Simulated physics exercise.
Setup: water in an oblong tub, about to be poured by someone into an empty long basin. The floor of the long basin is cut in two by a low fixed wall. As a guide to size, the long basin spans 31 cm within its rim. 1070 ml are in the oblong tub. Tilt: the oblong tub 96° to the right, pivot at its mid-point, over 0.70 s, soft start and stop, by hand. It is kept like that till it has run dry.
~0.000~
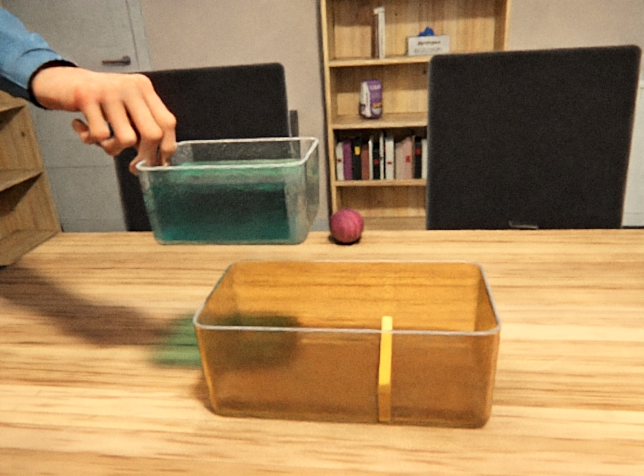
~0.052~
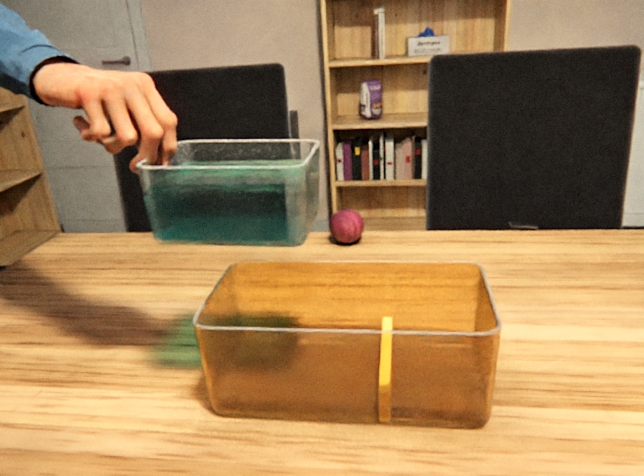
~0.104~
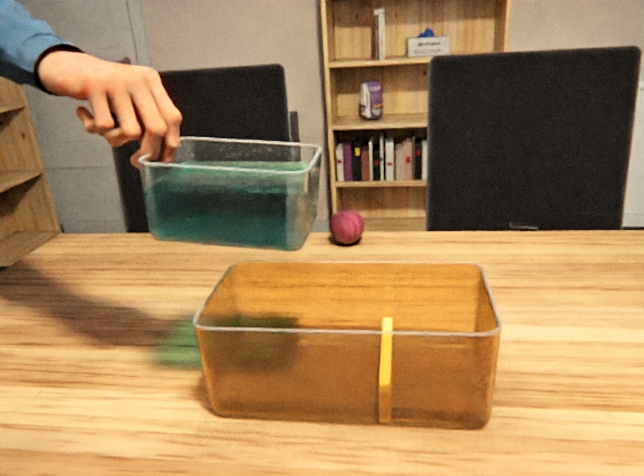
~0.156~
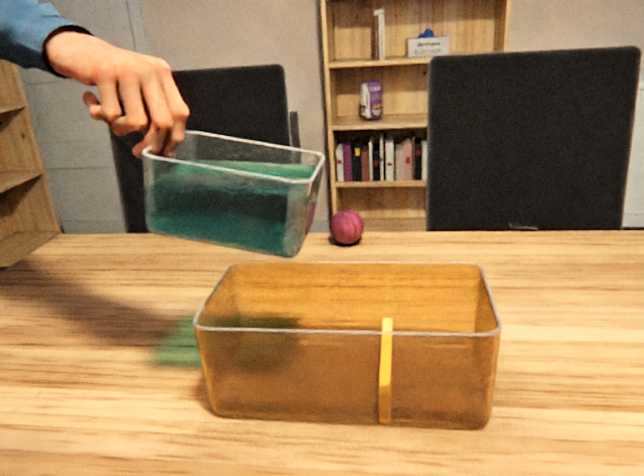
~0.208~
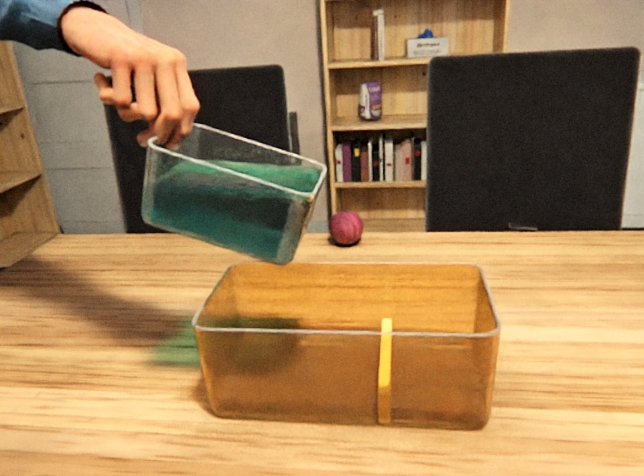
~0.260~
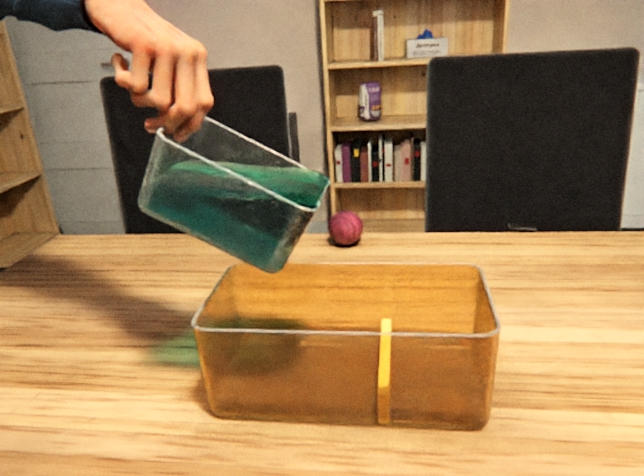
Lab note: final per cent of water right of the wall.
Approx. 32 %.
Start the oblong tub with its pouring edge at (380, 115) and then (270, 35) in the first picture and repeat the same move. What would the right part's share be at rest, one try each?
Result: 60 per cent, then 30 per cent.
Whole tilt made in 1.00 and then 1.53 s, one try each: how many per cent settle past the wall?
It comes to 40 per cent, and then 50 per cent.
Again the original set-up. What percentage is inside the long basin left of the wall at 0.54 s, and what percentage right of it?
I'd say some 14 in a hundred on the left and 18 on the right.
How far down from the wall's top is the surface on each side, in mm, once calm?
16 mm left, 16 mm right.
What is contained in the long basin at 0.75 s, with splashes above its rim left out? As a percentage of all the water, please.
Roughly 80 per cent.
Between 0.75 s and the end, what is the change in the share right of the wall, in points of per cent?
Result: An increase, close to 2.
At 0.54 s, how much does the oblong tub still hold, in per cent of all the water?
Around 32 in a hundred.
Then, 0.54 s in, the tilt is 84° and 31 per cent is still to pour, 15 is left of the wall and 18 right of it.
Then, 0.75 s in, the tilt is 96° and 9 per cent is still to pour, 50 is left of the wall and 30 right of it.
Then, 0.96 s in, the tilt is 96° and 3 per cent is still to pour, 56 is left of the wall and 33 right of it.
Then, 1.20 s in, the tilt is 96° and 1 per cent is still to pour, 61 is left of the wall and 32 right of it.
Finally, 62 per cent lies left of the wall, 32 right of it and 5 outside.
